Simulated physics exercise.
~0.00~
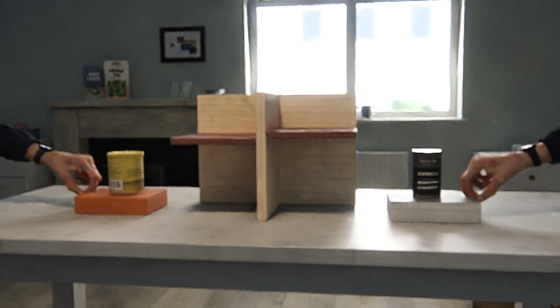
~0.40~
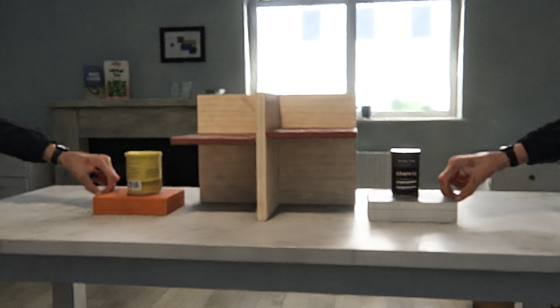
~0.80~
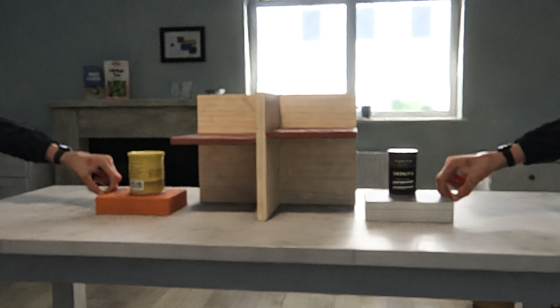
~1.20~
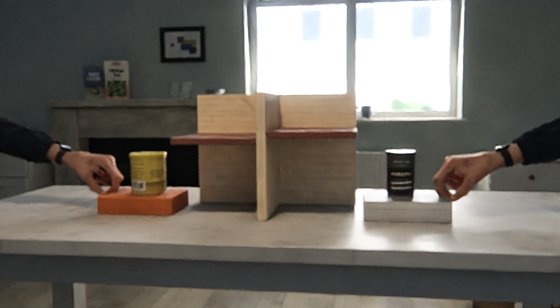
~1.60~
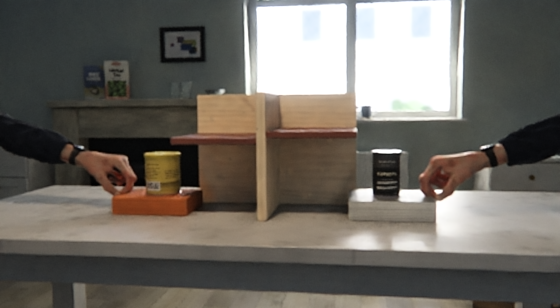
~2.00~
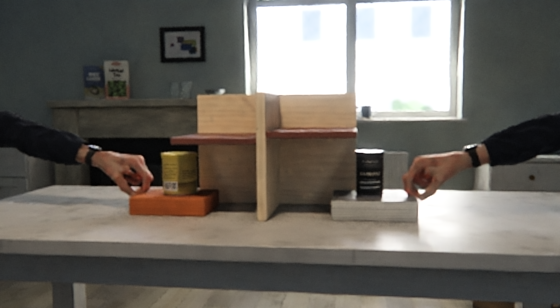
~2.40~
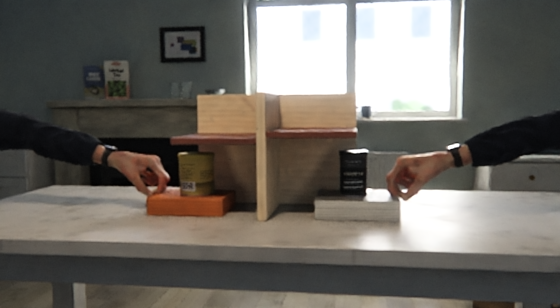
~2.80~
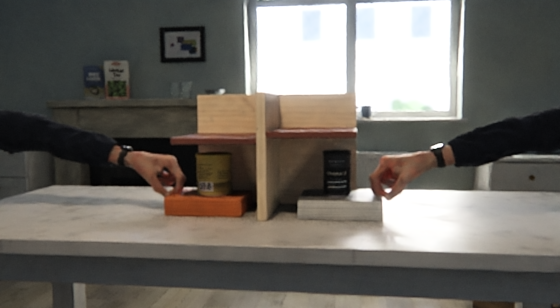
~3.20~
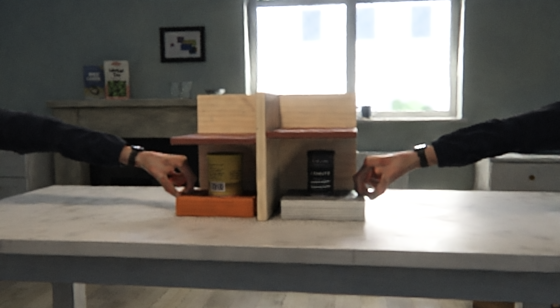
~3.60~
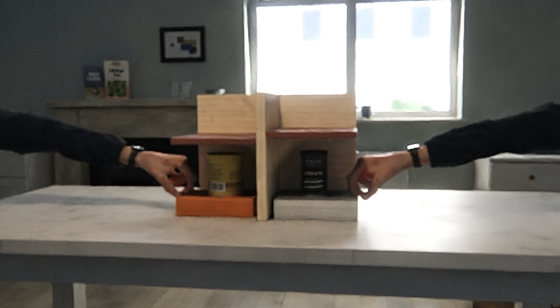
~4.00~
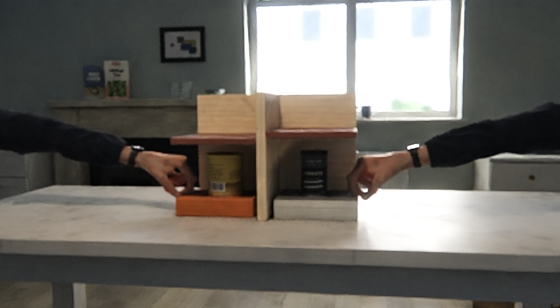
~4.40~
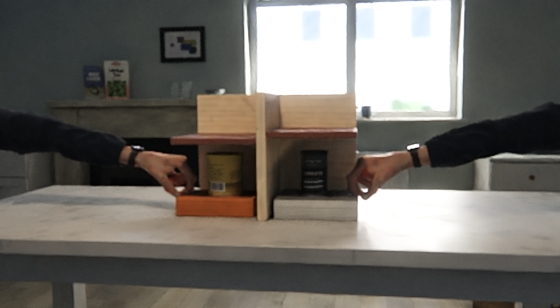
In the video, two hands slide an orange board carrying a yellow tin and a pale book carrying a black tin inward from opposite sides of a wooden rack. Both tins pass beneath the shelves, stay upright, and come to rest beside the central divider.
